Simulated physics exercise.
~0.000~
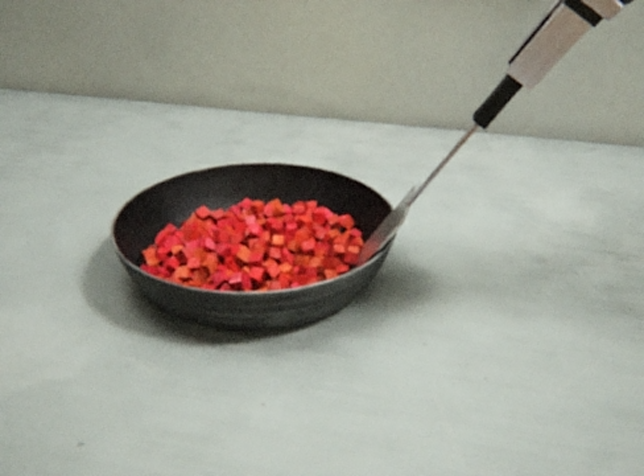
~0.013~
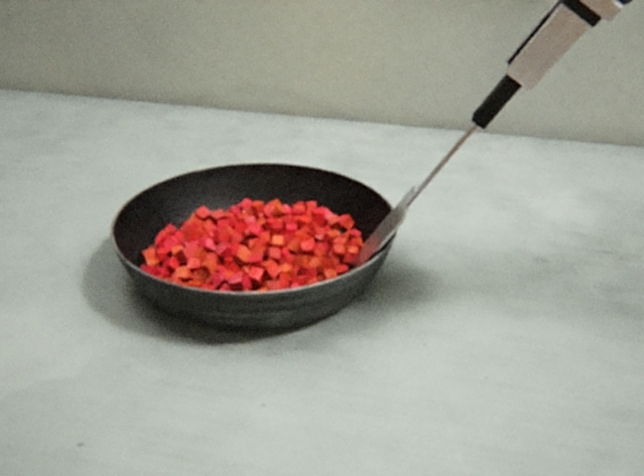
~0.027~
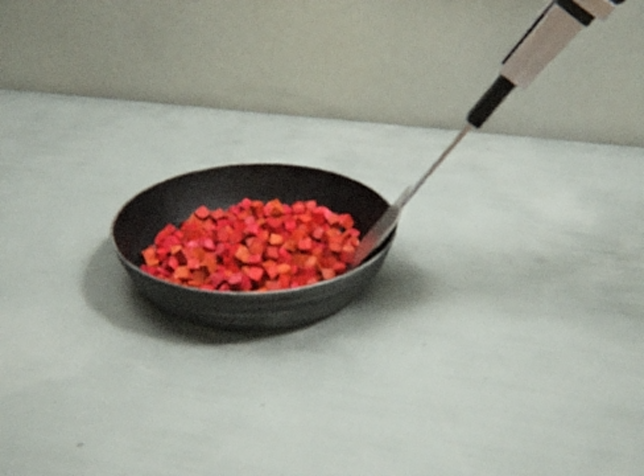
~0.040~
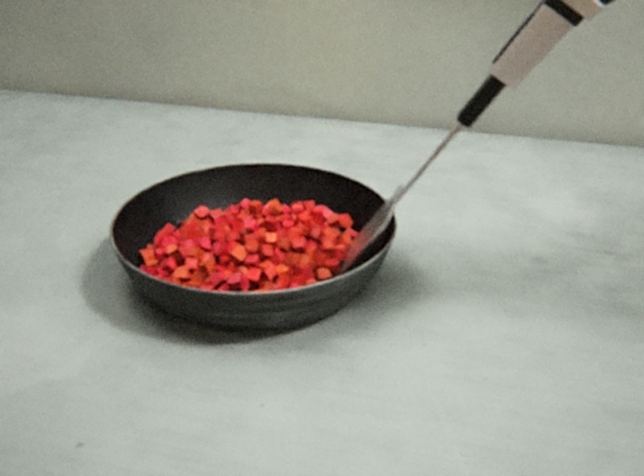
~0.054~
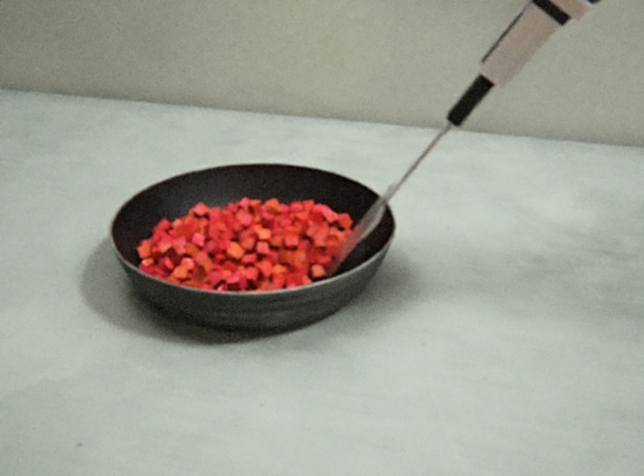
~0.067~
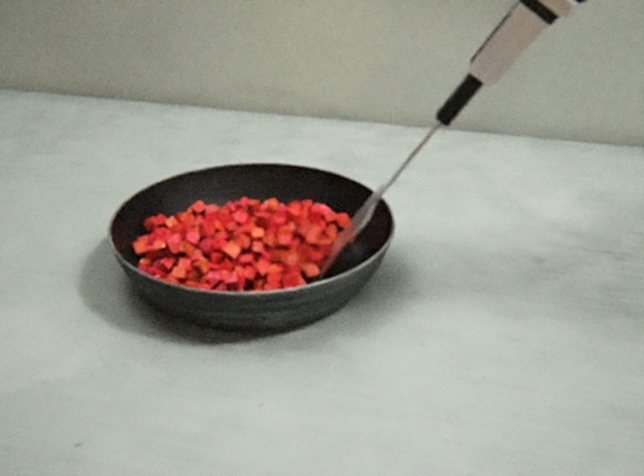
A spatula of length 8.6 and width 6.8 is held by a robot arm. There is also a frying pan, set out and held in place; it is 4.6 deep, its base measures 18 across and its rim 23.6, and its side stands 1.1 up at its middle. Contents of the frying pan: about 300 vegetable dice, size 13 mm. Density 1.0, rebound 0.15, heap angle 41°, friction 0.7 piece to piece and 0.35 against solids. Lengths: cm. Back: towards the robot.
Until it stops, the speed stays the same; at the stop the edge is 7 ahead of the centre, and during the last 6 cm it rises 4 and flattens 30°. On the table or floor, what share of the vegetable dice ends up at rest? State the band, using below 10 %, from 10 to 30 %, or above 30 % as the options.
It falls below 10 %.
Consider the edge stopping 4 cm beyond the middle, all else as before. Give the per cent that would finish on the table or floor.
That would be something like 0 in a hundred.
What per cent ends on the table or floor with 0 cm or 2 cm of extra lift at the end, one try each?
It works out to some 0 per cent for the first setting and some 5 per cent for the second.
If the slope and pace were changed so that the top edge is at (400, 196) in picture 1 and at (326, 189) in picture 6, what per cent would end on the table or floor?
Some 20 per cent.
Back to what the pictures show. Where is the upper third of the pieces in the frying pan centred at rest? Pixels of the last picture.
About (168, 215).
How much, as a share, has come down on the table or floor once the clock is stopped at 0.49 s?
Some 5 per cent of the load.
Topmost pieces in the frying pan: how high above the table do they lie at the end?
Close to 7.0 centimetres high.
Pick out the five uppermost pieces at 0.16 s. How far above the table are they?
I'd put it close to 5 cm.
After 0.16 s, sloping 57°, highest piece 5 above the table; 303 in the frying pan.
After 0.24 s, sloping 44°, highest piece 7 above the table; 303 in the frying pan.
After 0.49 s, sloping 27°, highest piece 6 above the table; 293 in the frying pan, 10 on the table or floor.
After 1.54 s, sloping 27°, highest piece 6 above the table; 293 in the frying pan, 10 on the table or floor.
At rest, 293 in the frying pan, 10 on the table or floor. That is 3 % on the table or floor.
